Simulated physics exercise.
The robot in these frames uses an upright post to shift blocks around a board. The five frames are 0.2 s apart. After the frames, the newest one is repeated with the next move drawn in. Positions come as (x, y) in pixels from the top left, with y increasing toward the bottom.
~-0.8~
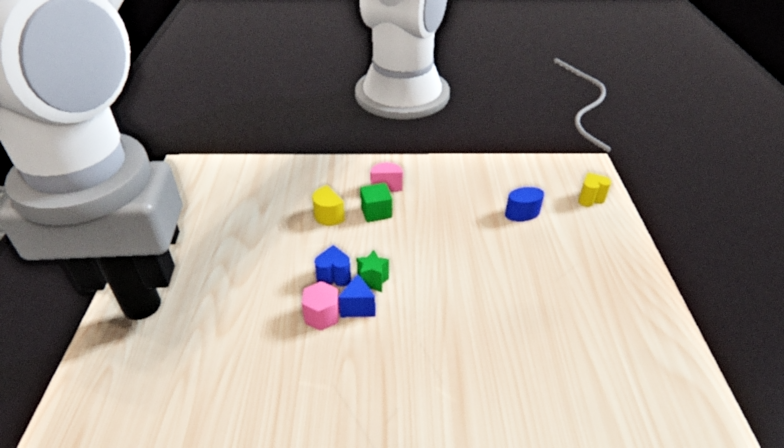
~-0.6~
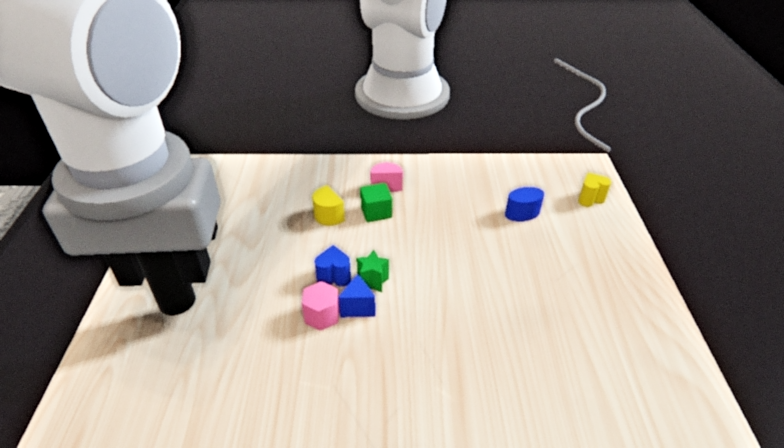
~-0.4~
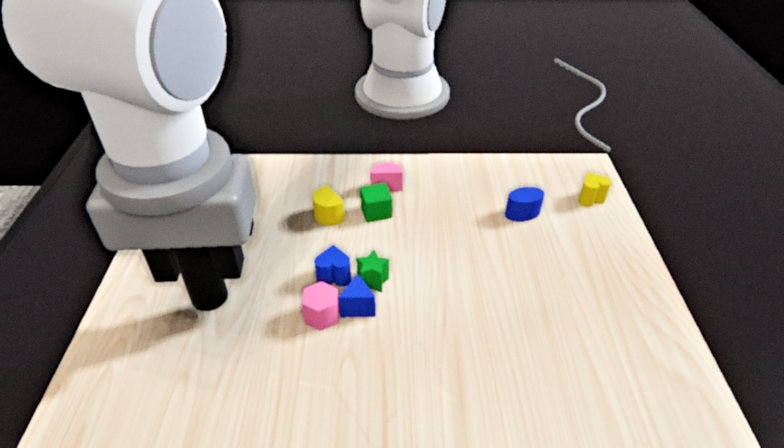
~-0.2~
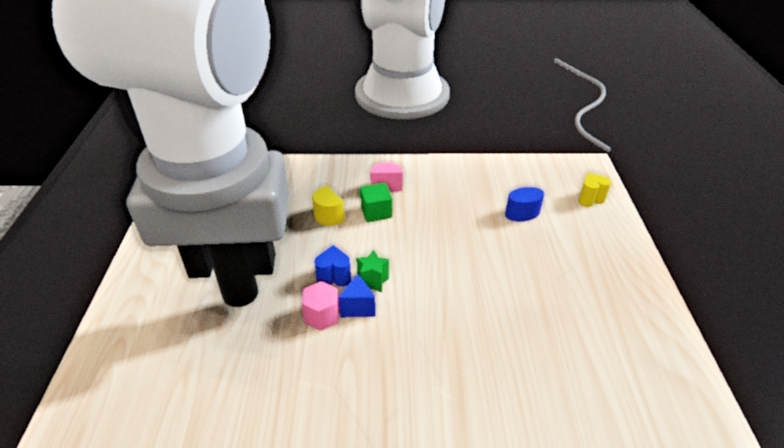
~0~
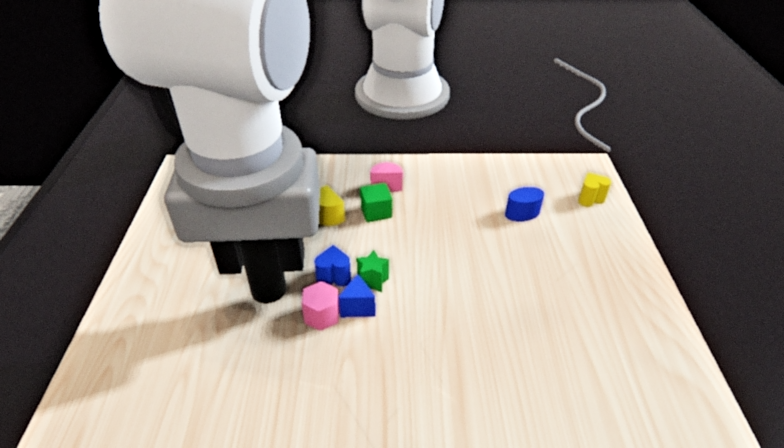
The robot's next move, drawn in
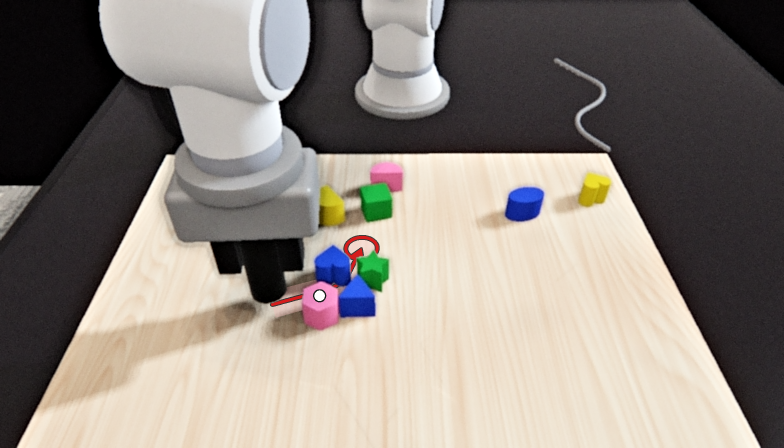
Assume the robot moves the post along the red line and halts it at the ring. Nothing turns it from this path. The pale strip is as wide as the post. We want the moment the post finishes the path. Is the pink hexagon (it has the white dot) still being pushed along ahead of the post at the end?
I'd say no.
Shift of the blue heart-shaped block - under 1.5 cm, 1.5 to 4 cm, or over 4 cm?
That one ends up more than 4 cm from where it is now.
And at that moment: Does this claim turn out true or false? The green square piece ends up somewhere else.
That is false.
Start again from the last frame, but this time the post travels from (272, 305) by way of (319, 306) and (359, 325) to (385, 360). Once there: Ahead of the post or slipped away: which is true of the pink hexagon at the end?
The post should keep driving it forward.
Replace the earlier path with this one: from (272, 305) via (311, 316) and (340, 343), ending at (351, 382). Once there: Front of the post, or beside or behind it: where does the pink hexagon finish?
At that point it is off to one side or behind.
Drawn move, from (272, 305) by way of (314, 293) and (347, 275) to (362, 248); the dot is on the pink hexagon.
What follows on the original path. One third of the way, post (312, 279); pink hexagon (323, 297); blue heart-shaped block (338, 255).
Two thirds of the way, post (347, 261); pink hexagon (323, 298); blue heart-shaped block (367, 235), turned 20° anticlockwise; green star block (379, 260), turned 40° clockwise.
At the end, post (361, 234); pink hexagon (323, 298); blue heart-shaped block (387, 216), turned 20° clockwise; blue triangular block still; green star block (379, 260), turned 40° clockwise; green square piece still.
